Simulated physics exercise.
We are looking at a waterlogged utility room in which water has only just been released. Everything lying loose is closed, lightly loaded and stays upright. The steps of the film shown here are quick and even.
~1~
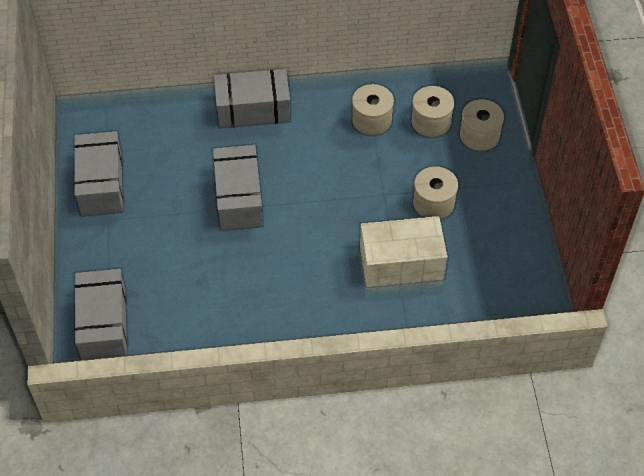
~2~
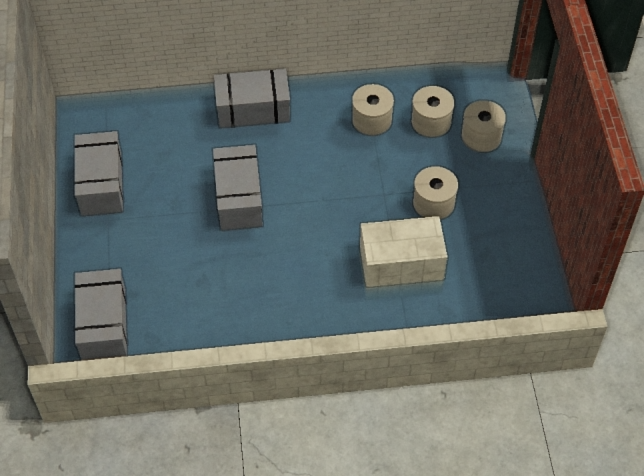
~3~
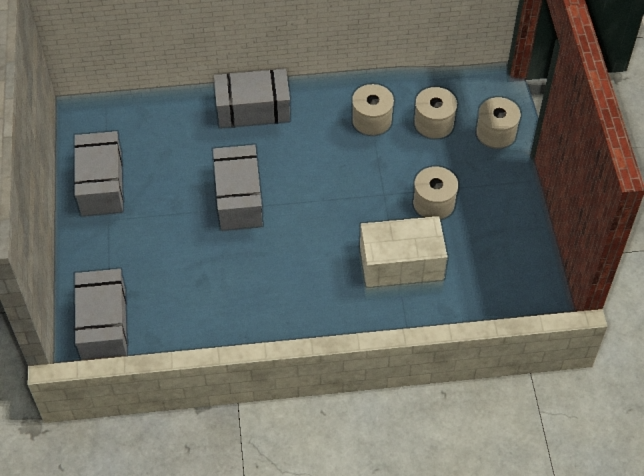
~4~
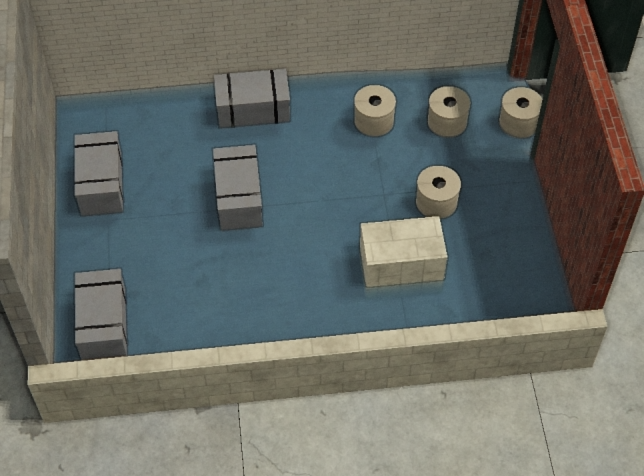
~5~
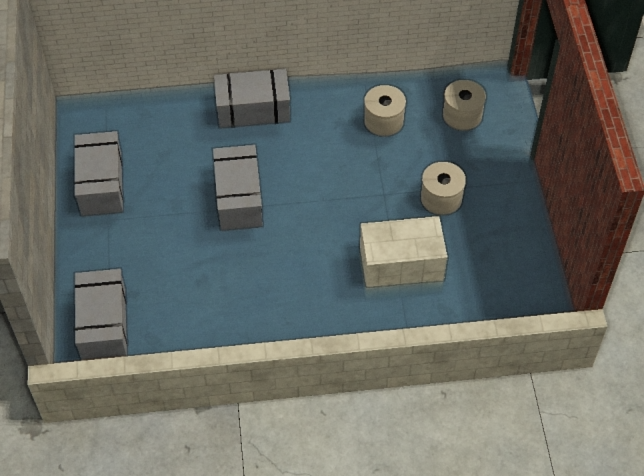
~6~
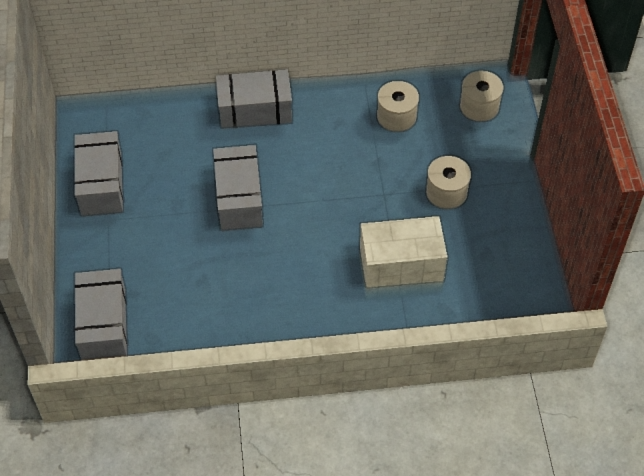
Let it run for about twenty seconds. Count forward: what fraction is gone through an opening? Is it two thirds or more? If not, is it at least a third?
Yes, two thirds or more.
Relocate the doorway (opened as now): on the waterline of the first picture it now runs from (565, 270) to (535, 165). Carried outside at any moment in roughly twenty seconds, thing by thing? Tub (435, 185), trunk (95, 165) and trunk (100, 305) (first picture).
The three read escape, no escape and no escape, respectively.
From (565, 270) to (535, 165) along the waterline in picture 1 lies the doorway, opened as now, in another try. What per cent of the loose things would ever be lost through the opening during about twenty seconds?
Near 60 in a hundred.
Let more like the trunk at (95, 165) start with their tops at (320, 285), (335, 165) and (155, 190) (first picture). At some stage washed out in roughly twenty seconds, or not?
Going one by one, I'd say it doesn't leave, then it leaves, then it doesn't leave.
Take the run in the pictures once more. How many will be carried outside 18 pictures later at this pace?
4.
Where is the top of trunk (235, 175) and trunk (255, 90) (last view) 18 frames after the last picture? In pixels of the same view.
Roughly at (346, 137) and (418, 67).
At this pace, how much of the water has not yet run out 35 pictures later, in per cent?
Near 50 in a hundred.
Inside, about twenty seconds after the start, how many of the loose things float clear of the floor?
The answer is 2.
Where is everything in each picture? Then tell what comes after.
A tub at (434, 102), afloat; a tub at (373, 100), afloat; 0 of 8 have shifted, in the first frame.
A tub at (434, 102) floats; a tub at (373, 100), afloat; 0 of 8 have shifted, in the second frame.
A tub at (436, 103) floats, close to its start; a tub at (373, 100), afloat; 1 of 8 have shifted, in the third frame.
A tub at (450, 102) floats, close to its start; a tub at (375, 101) floats; 2 of 8 have shifted, in the fourth frame.
A tub at (465, 95), afloat, a stride from its start; a tub at (385, 101) floats, close to its start; 4 of 8 have shifted, in the fifth frame.
A tub at (483, 86) floats, a stride from its start; a tub at (398, 97) floats, close to its start; 4 of 8 have shifted, in the sixth frame.
A moment on, 2 of 8 are out; 6 afloat.
Next, 4 of 8 are out; 4 afloat.
Later, 6 of 8 are out; 2 afloat.
In the end, 6 of 8 are out; 2 afloat.
